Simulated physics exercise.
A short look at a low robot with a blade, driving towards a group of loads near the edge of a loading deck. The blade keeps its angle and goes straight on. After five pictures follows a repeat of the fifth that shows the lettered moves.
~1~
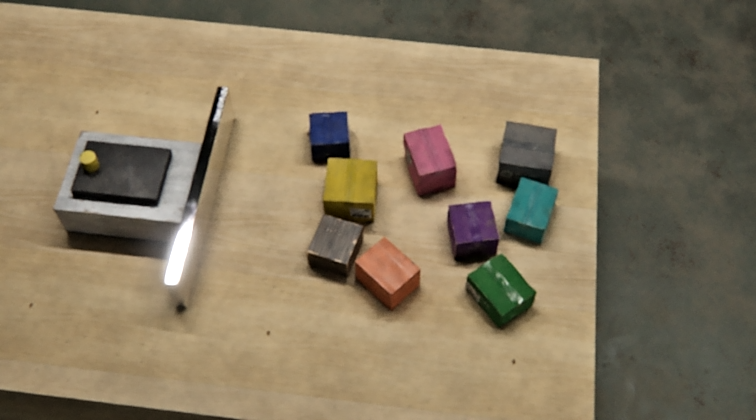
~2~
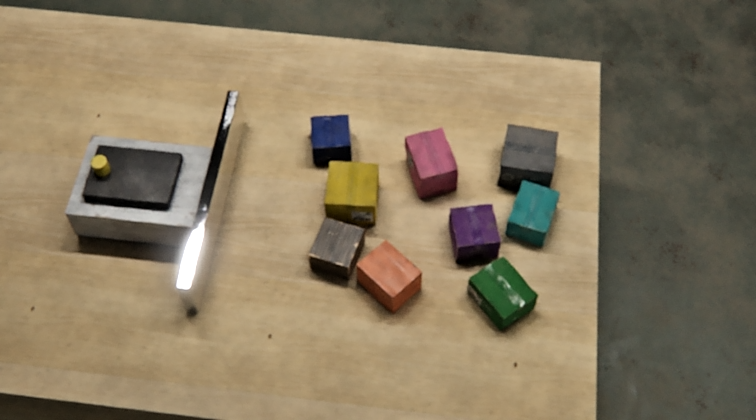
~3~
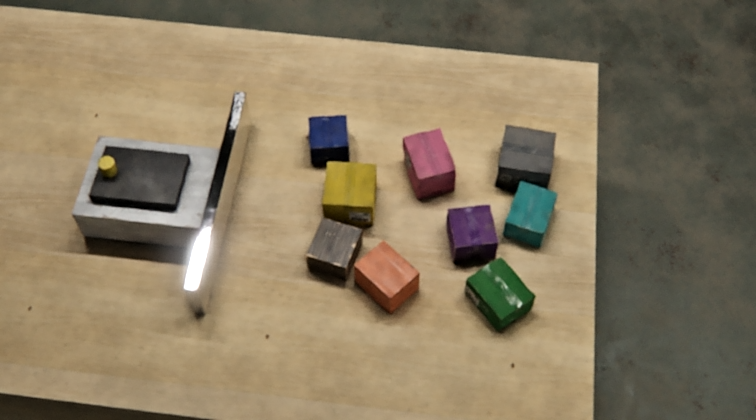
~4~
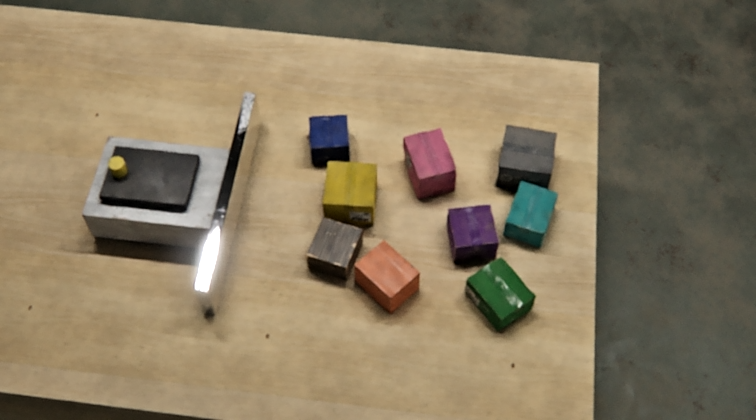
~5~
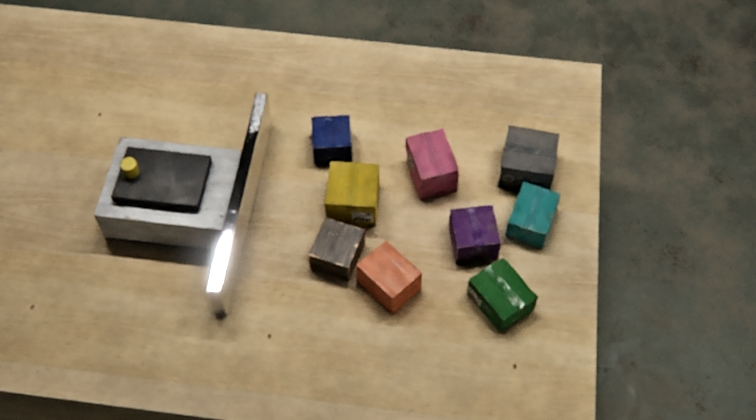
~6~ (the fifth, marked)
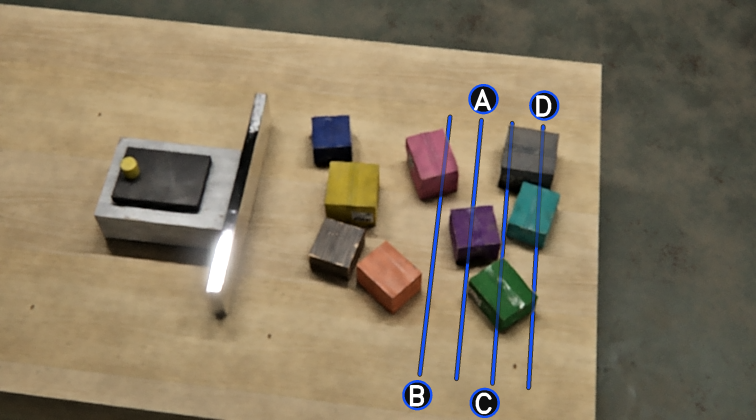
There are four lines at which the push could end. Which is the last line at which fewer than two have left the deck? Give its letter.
At A, and not beyond.
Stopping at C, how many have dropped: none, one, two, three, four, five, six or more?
By then, two.
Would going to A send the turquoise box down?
No.
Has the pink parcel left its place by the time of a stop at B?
Yes.
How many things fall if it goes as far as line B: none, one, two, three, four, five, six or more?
By then, none.
On the marked copy, A at (470, 239); B at (436, 235); C at (503, 243); D at (536, 247).
Taking A. A third of the way, robot (249, 187); blue box (361, 144); black crate (344, 247).
Two thirds of the way, robot (333, 197); purple parcel (482, 236); pink parcel (483, 170).
When it is over, robot (396, 204); turquoise box (588, 220); grey box (586, 163); none fallen.
As for the rest, B is within the limit but short; C drops two; D drops five.
